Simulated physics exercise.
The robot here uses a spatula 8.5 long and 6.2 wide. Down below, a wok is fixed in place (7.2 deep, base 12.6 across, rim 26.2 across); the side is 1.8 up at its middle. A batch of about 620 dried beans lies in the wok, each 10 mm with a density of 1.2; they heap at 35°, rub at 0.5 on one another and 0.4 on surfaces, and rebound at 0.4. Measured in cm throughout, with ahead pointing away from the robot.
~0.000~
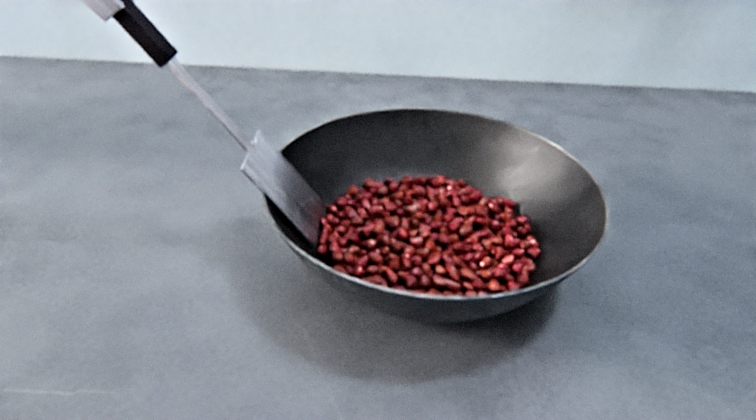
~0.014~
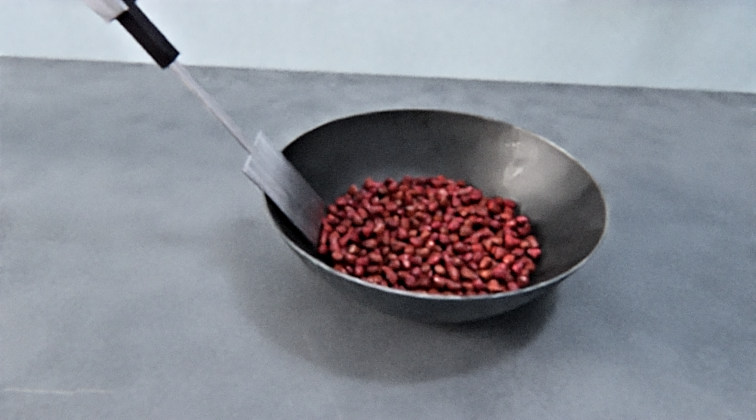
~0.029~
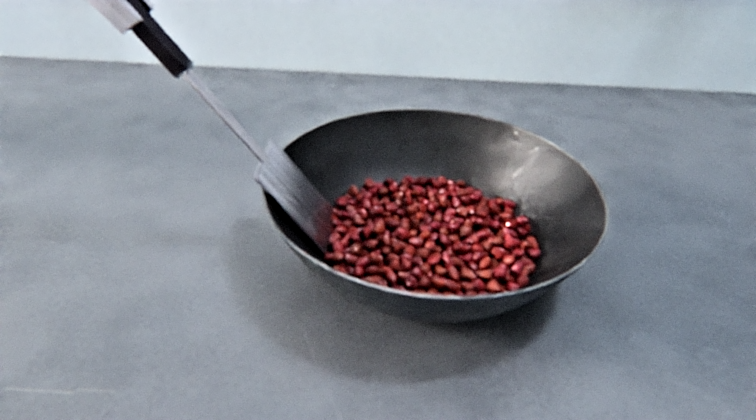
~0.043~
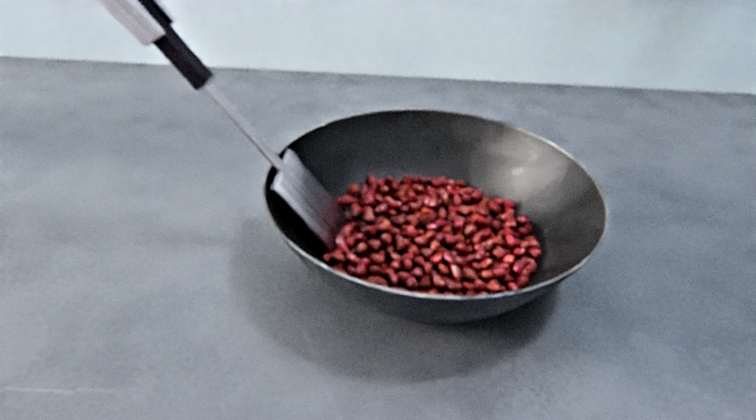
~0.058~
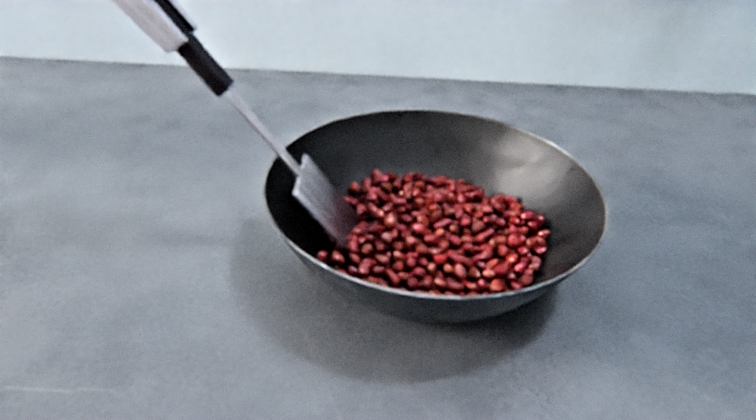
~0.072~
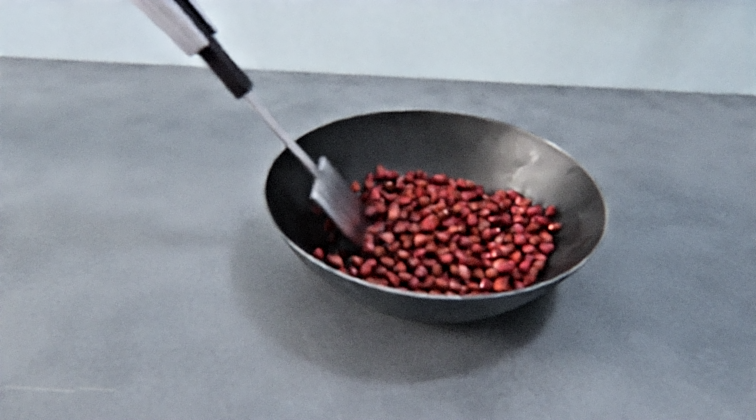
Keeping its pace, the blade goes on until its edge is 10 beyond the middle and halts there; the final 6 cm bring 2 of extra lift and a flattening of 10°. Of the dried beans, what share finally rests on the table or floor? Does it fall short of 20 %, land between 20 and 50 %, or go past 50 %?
It lands between 20 and 50 %.
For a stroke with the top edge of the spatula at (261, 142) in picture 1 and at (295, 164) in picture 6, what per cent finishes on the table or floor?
Around 15 per cent finishes on the table or floor.
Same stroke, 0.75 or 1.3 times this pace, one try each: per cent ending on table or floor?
First try around 20 %, second try around 35 %.
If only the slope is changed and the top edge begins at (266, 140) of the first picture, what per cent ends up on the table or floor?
About 30 per cent.
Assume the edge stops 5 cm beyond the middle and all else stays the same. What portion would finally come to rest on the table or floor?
Near 0 per cent.
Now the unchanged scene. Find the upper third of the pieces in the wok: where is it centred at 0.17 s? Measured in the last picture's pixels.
About pixel (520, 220).
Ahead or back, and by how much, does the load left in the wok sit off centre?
The kept load is shifted forward by about 2.5 cm.
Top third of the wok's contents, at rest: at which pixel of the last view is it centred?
Look near (499, 245).
After 0.12 s, sloping 53°, highest piece 11 above the table; 624 in the wok.
After 0.17 s, sloping 50°, highest piece 16 above the table; 622 in the wok, 2 on the blade or in flight.
After 0.39 s, sloping 43°, highest piece 22 above the table; 454 in the wok, 18 on the table or floor, 152 on the blade or in flight.
After 1.44 s, sloping 43°, highest piece 5 above the table; 454 in the wok, 170 on the table or floor.
At rest, 454 in the wok, 170 on the table or floor. That is 27 % on the table or floor.
